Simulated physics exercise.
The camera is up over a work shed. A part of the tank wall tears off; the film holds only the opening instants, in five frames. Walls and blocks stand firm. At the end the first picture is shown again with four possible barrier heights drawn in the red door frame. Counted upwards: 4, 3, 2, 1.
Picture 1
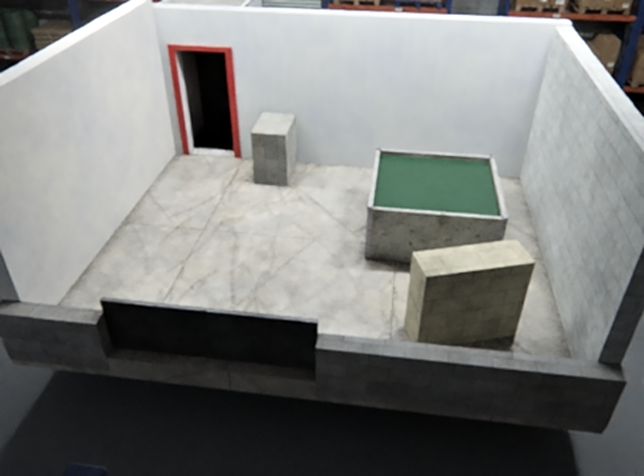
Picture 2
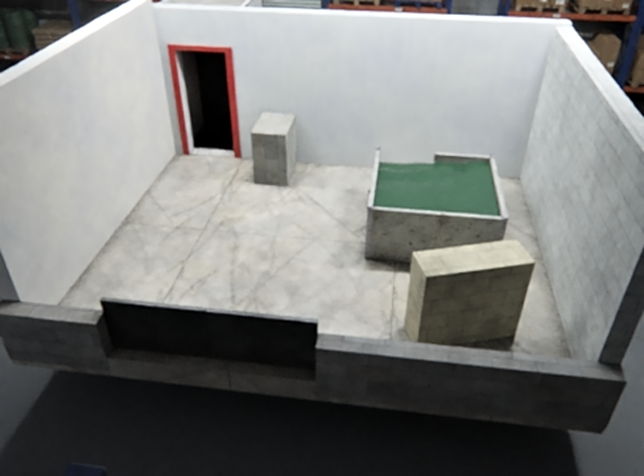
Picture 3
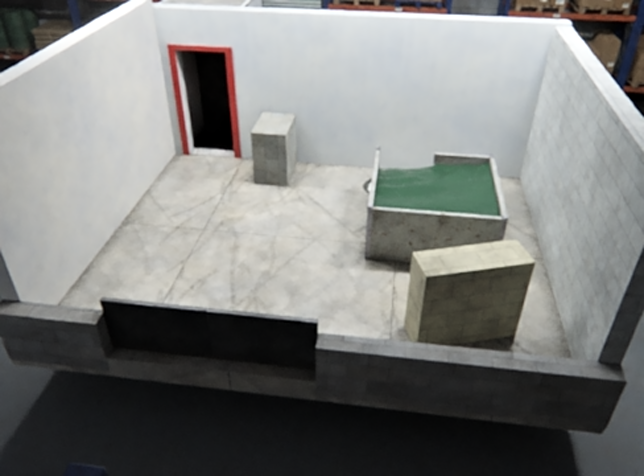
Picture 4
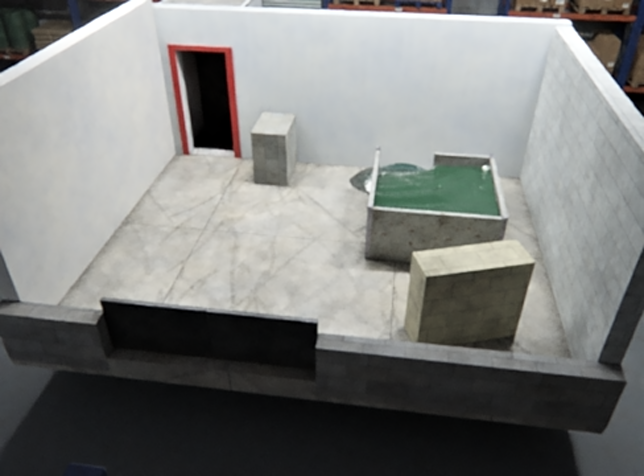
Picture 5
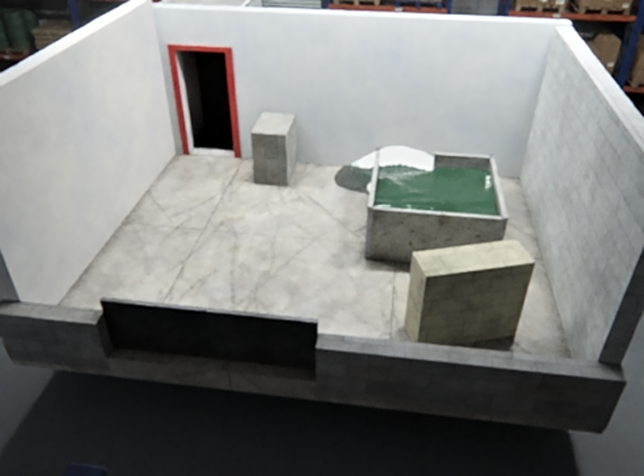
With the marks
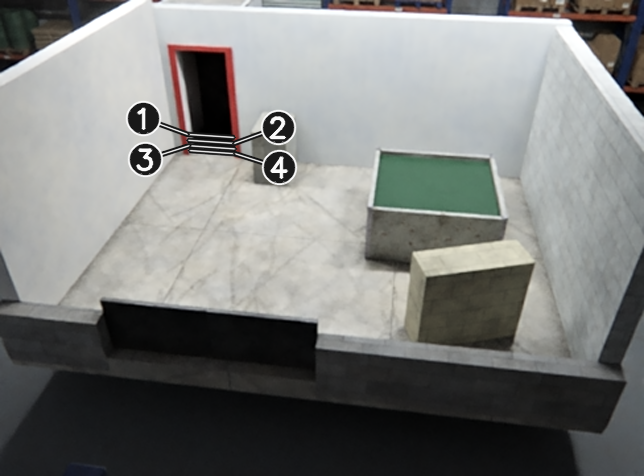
At the start, green water lies still in a concrete tank on the right of a pale-walled shed with a red doorway. Part of the tank's back side opens and the water's surface turns uneven. Water then emerges behind the tank and spreads a little leftward across the floor, beside a whitish patch.
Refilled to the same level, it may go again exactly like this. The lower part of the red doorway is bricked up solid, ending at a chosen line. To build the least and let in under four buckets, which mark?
Use mark 4.
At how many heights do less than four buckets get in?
All of the four.
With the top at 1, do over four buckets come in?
No, that is safe.
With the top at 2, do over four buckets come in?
No, that is safe.
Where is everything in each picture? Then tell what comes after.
Water in the tank at rest, its middle at (435, 185); foot of the red doorway at (212, 156); shut gate at (209, 318), in the first frame.
Water covers 1 % of the ground, its front hidden from here, in the second frame.
Water covers 3 % of the ground, its front hidden from here, in the third frame.
In the fourth frame, 5 % of the ground under water, visible out to (364, 172).
In the fifth frame, 7 % of the ground under water, visible out to (349, 165).
In white, 1 at (210, 135); 2 at (211, 141); 3 at (211, 147); 4 at (212, 152); from the bottom up 4, 3, 2, 1.
If 1 is chosen, nothing gets over.
If 2 is chosen, nothing gets over.
If 3 is chosen, nothing gets over.
If 4 is chosen, a splash gets over, under a bucket.
